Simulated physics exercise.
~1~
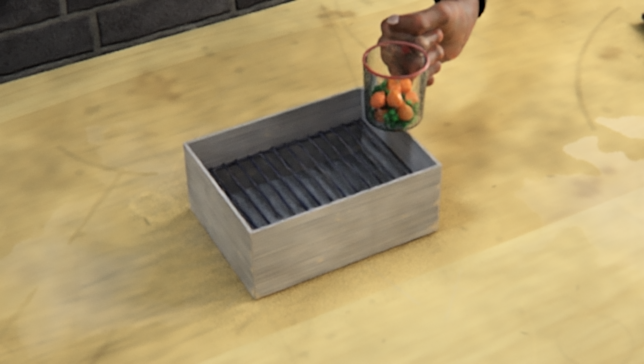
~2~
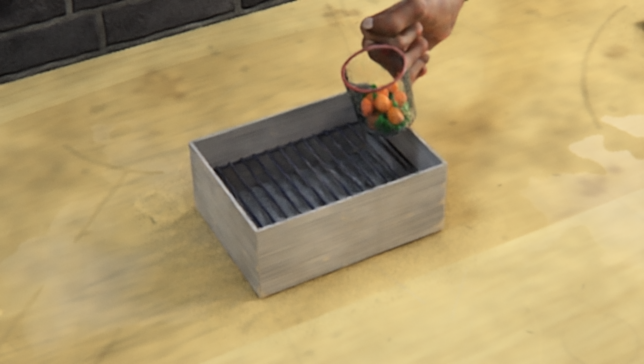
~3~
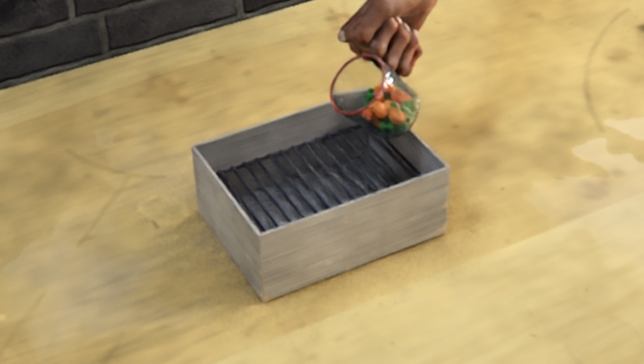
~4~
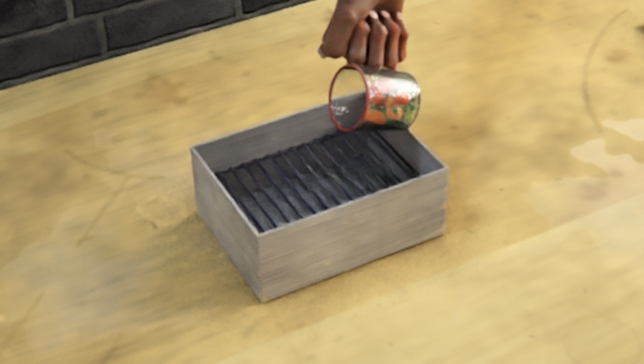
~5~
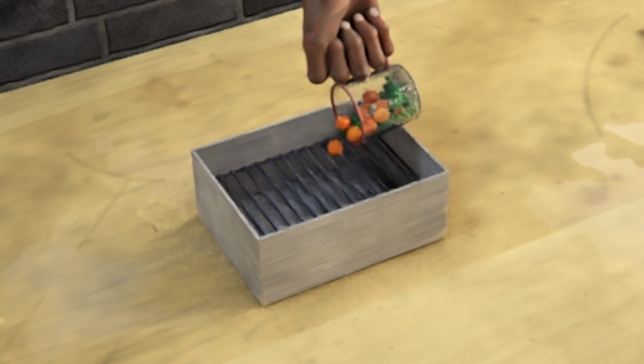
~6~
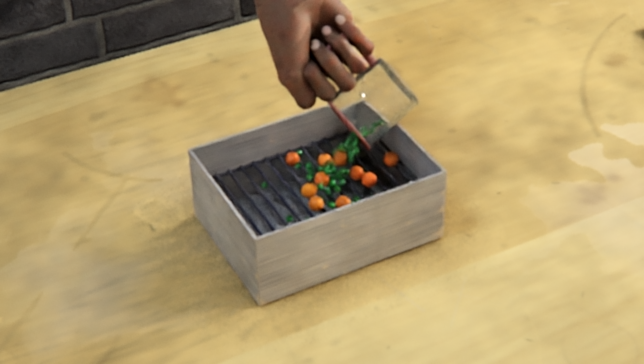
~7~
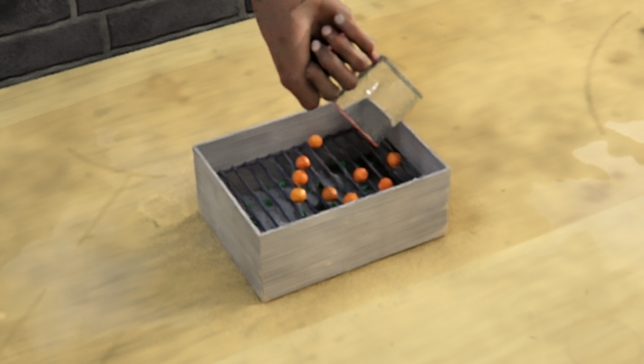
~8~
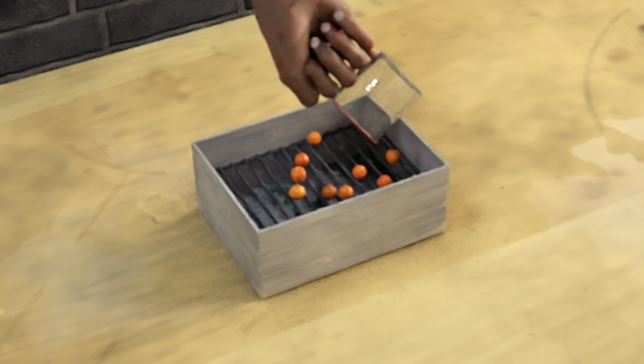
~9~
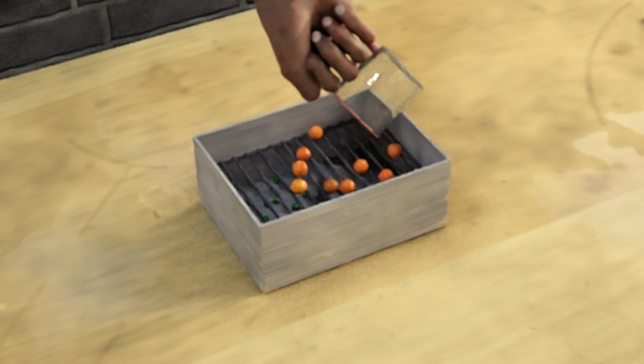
Over a gray box, a hand tips out a cup; orange balls stay, green pieces fall through.
